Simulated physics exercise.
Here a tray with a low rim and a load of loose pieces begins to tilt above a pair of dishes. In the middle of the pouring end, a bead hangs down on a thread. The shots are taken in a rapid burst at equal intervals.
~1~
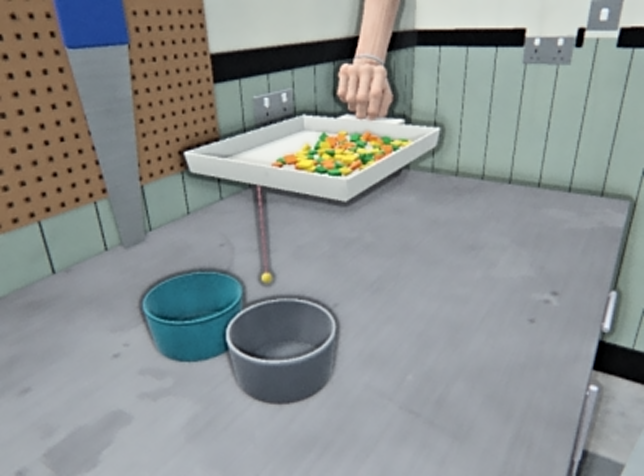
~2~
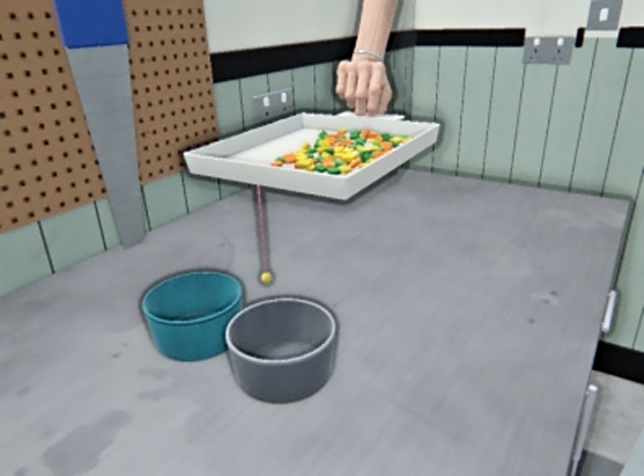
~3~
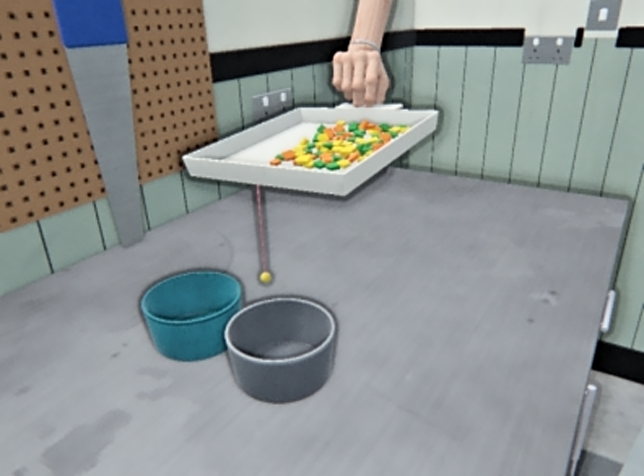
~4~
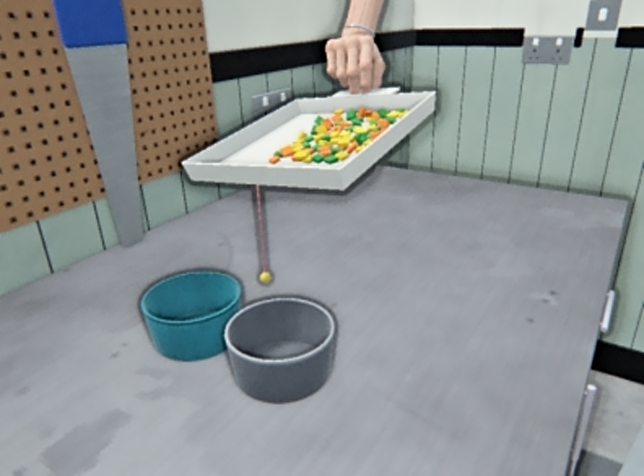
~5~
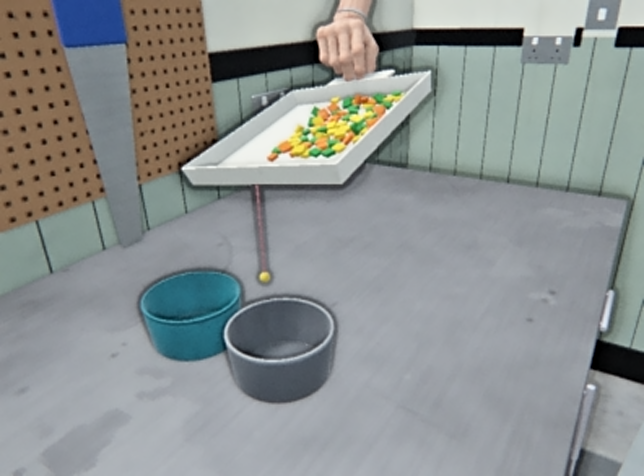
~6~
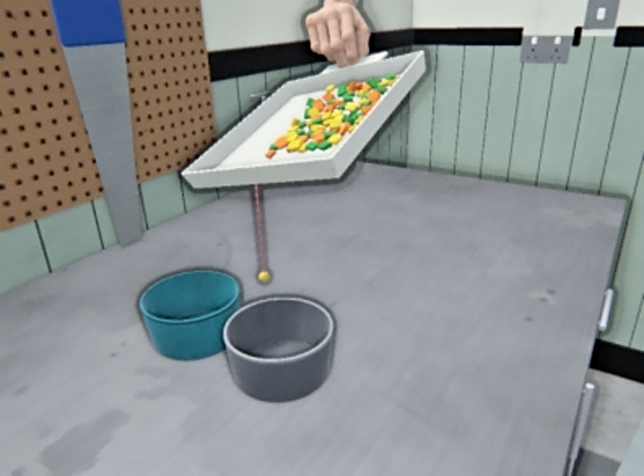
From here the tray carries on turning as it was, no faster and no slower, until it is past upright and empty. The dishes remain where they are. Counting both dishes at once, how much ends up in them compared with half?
The dishes will fail to catch most of it.
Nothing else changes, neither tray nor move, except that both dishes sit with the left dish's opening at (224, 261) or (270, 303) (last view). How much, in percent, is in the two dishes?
In order: 80 percent and 0 percent.
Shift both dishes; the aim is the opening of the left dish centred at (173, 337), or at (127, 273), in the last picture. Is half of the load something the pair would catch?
Well, it comes to a lesser portion at first and a lesser portion after that.
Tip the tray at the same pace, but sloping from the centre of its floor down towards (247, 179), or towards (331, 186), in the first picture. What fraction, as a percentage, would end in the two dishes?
I'd say roughly 80 percent with the first slope, 10 percent with the other.
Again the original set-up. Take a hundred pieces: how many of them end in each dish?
Left dish: 20 %, right dish: 0 %.
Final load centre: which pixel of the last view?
Last view, resting centre - approx. (219, 307).
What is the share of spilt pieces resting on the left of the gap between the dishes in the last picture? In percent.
Close to 70 per cent.
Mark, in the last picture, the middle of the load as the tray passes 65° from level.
Roughly at (230, 163).
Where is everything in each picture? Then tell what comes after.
Corners of the pouring end at (189, 152) and (346, 178), level; middle of the load at (348, 154), mosaic tiles; left dish at (160, 337); right dish at (249, 376); bead on its thread at (267, 278), in the first frame.
Corners of the pouring end at (188, 153) and (345, 177), level; middle of the load at (348, 152), in the second frame.
Corners of the pouring end at (187, 157) and (342, 173), tipped barely, lowest at the left corner; middle of the load at (346, 145), in the third frame.
Corners of the pouring end at (186, 162) and (339, 167), tipped a little, lowest at the left corner; middle of the load at (345, 135), in the fourth frame.
Corners of the pouring end at (185, 167) and (335, 162), tipped clearly, lowest at the left corner; middle of the load at (341, 125), in the fifth frame.
Corners of the pouring end at (185, 172) and (330, 157), tipped clearly, lowest at the left corner; middle of the load at (337, 115); left dish at (157, 336); right dish at (246, 375), in the sixth frame.
Soon after the last picture, tray tipped steeply; nearly all on the tray; a stray few in the air.
A little later, tray tipped past a quarter turn; about half on the tray; a small part in the left dish; about a quarter outside both; a small part in the air.
Later still, tray tipped past a quarter turn; about a quarter in the left dish; most outside both.
At rest, tray tipped past a quarter turn; none in the right dish; about a quarter in the left dish; most outside both.
